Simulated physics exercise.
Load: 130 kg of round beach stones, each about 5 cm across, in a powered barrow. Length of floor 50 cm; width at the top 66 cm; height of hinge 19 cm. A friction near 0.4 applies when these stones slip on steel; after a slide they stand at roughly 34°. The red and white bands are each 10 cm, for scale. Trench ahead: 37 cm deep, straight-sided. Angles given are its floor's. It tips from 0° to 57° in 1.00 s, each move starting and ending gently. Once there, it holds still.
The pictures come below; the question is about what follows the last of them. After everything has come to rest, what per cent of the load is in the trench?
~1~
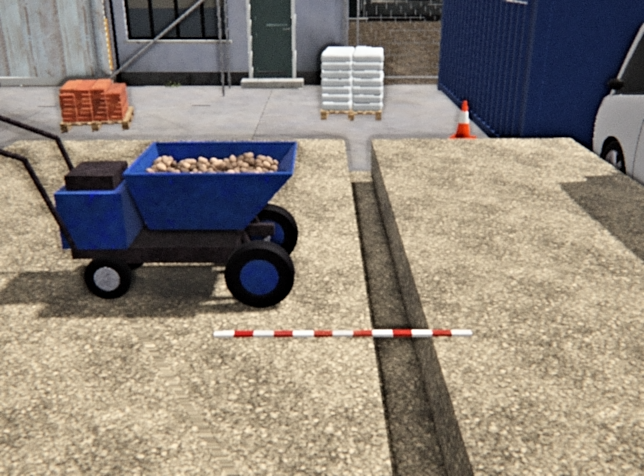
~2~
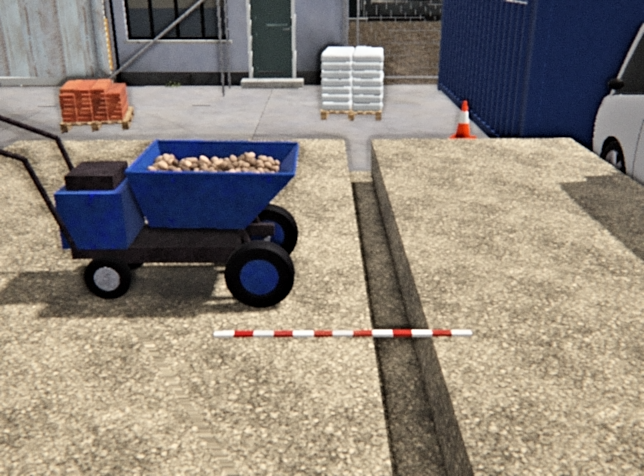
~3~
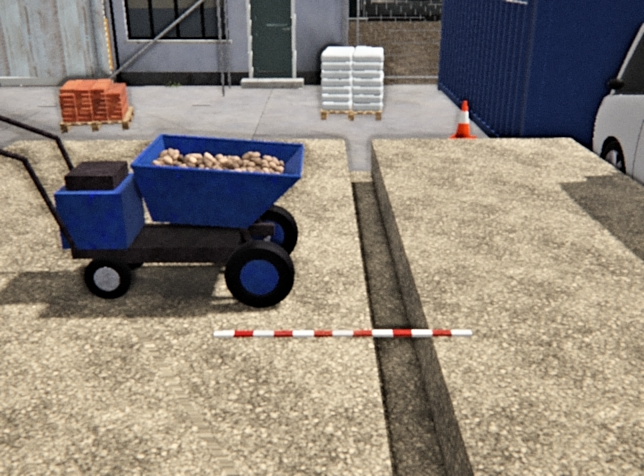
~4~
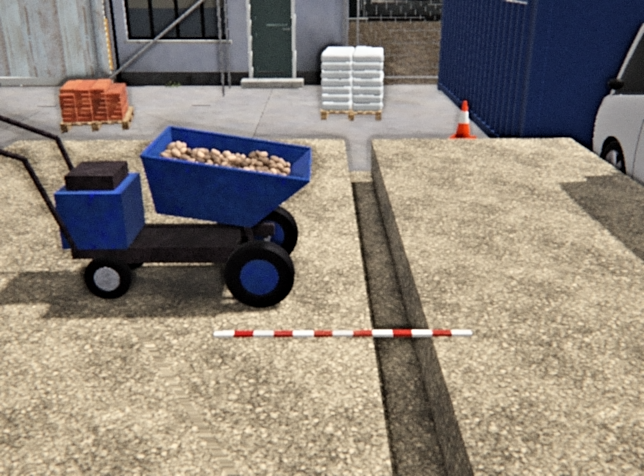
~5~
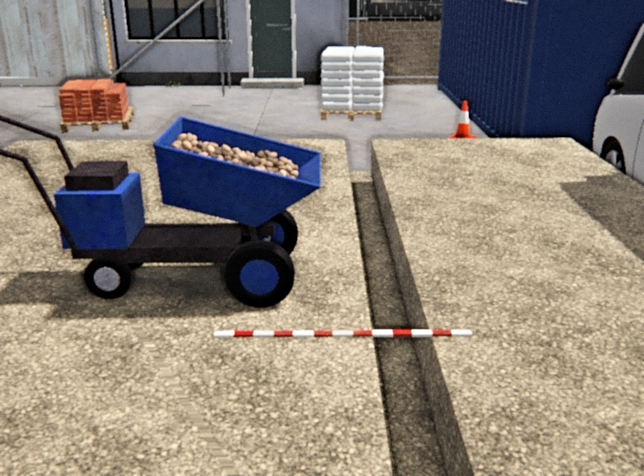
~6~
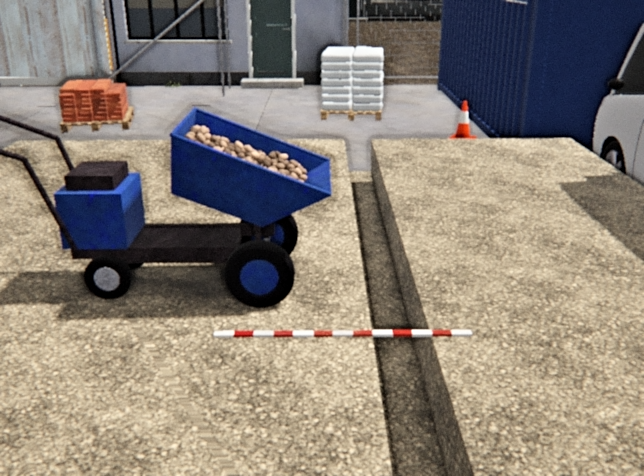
I would say 64 percent.
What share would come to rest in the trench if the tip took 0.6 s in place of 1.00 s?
Roughly 50% would finish there.
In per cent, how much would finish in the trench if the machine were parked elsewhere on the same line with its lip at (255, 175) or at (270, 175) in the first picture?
The first start gives about 65 per cent, the second about 75.
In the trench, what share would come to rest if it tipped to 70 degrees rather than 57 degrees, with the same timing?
Then about 65 per cent.
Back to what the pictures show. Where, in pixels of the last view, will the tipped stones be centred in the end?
The tipped stones centre close to (395, 321).
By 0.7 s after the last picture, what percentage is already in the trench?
About 15%.
Then, 0.3 s after the last picture the floor is at 48°, 100 % in the tray; the foremost stones are at (346, 214).
Then, 0.7 s after the last picture the floor is at 57°, 87 % in the tray, 13 % in the trench; the foremost stones are at (415, 266).
Then, 1.0 s after the last picture the floor is at 57°, 51 % in the tray, 30 % in the trench, 19 % past the trench; the foremost stones are at (498, 289).
Then, 3.0 s after the last picture the floor is at 57°, 16 % in the tray, 64 % in the trench, 20 % past the trench; the foremost stones are at (582, 282).
